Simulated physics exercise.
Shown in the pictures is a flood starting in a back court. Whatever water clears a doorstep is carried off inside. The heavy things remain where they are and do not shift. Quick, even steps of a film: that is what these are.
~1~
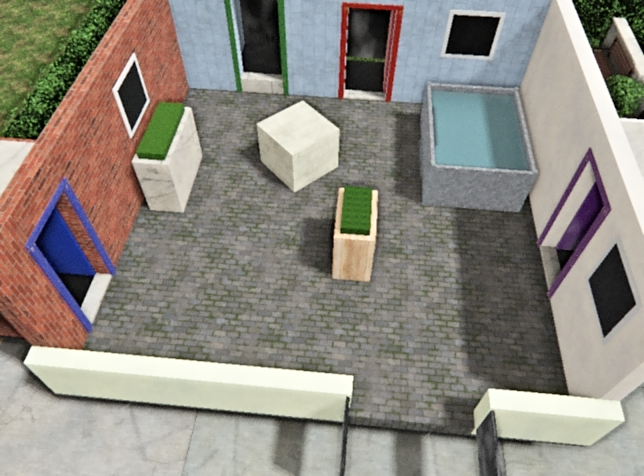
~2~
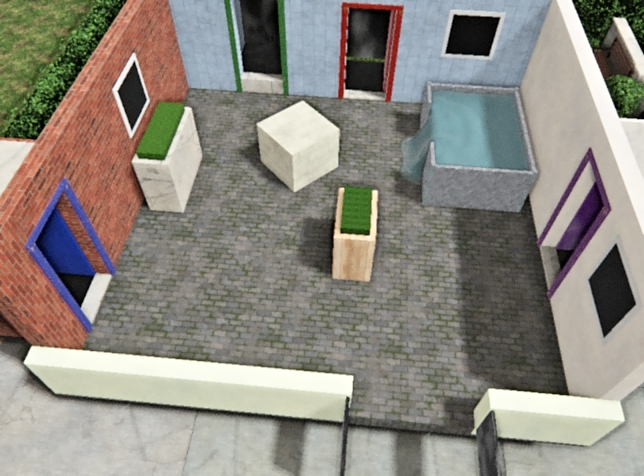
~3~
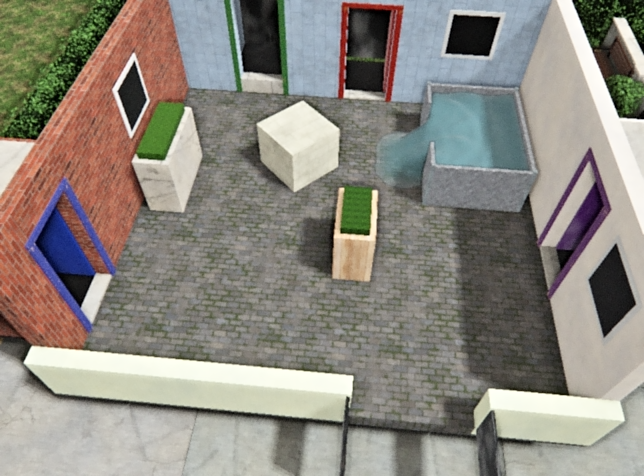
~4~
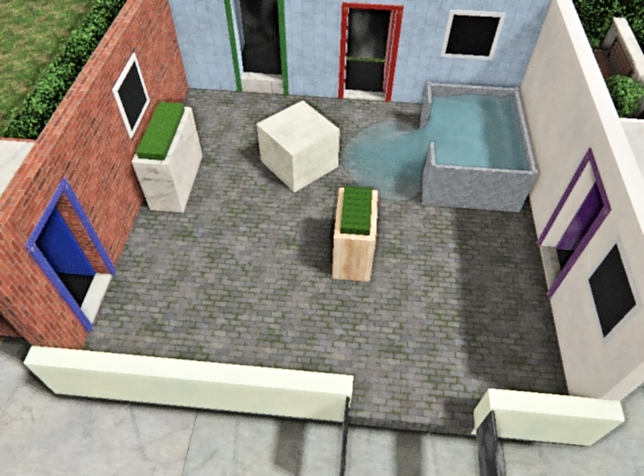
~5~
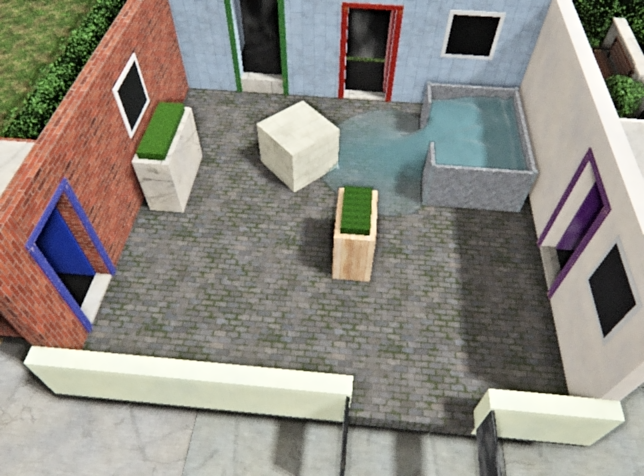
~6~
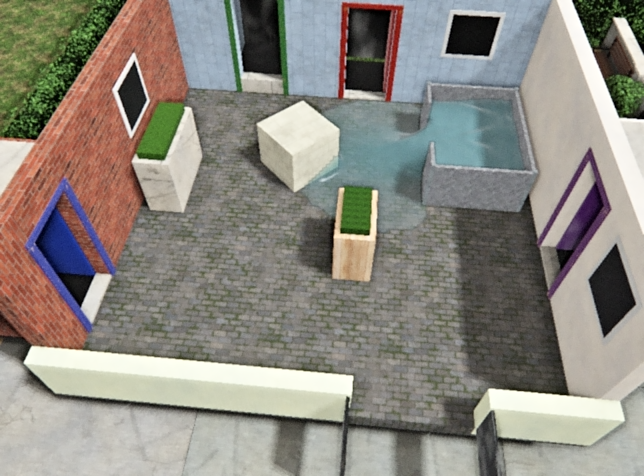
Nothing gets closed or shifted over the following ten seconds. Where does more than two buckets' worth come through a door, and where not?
Through the red door more than two buckets; through the purple door two buckets or less; through the blue door more than two buckets; through the green door two buckets or less.
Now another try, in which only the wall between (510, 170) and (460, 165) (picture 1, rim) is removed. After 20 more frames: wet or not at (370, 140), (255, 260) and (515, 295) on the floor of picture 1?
Unwetted, unwetted, submerged.
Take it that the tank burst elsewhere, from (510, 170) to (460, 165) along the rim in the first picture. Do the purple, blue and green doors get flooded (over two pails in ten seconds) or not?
The purple door exceeds the mark; the blue door exceeds the mark; the green door falls short.
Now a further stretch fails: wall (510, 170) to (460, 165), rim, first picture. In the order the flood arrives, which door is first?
You want the purple door.
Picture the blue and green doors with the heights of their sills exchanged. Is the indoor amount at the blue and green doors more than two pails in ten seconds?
Reading: Blue door falls below the limit, green door rises above the limit.
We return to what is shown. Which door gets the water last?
My answer: The one in purple.
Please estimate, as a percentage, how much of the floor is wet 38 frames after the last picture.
That works out at 70 %.
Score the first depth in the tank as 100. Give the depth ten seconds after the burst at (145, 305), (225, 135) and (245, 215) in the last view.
6, 8, 10 %.
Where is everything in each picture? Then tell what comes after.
Still water in the tank at (477, 128), in the first picture.
The front is at (410, 180), out from the gap at (427, 147), in the second picture.
The front is at (378, 169), out from the gap at (427, 149), in the third picture.
Water pours out at (427, 149) and has run to (345, 156), in the fourth picture.
Water pours out at (427, 149) and has run to a hidden place, in the fifth picture.
Water pours out at (427, 149) and has run to a hidden place, in the sixth picture.
A moment on, water covers 30 % of the floor; the red door under two buckets in, the purple door not reached, the blue door not reached, the green door wet at the sill, nothing in.
Next, water covers 45 % of the floor; the red door over two buckets in, the purple door not reached, the blue door wet at the sill, nothing in, the green door wet at the sill, nothing in.
Then, water covers 60 % of the floor; the red door over two buckets in, the purple door not reached, the blue door under two buckets in, the green door under two buckets in.
Later, water covers 70 % of the floor; the red door far over two buckets in, the purple door not reached, the blue door over two buckets in, the green door under two buckets in.
In the end, water covers 90 % of the floor; the red door far over two buckets in, the purple door wet at the sill, nothing in, the blue door far over two buckets in, the green door under two buckets in.
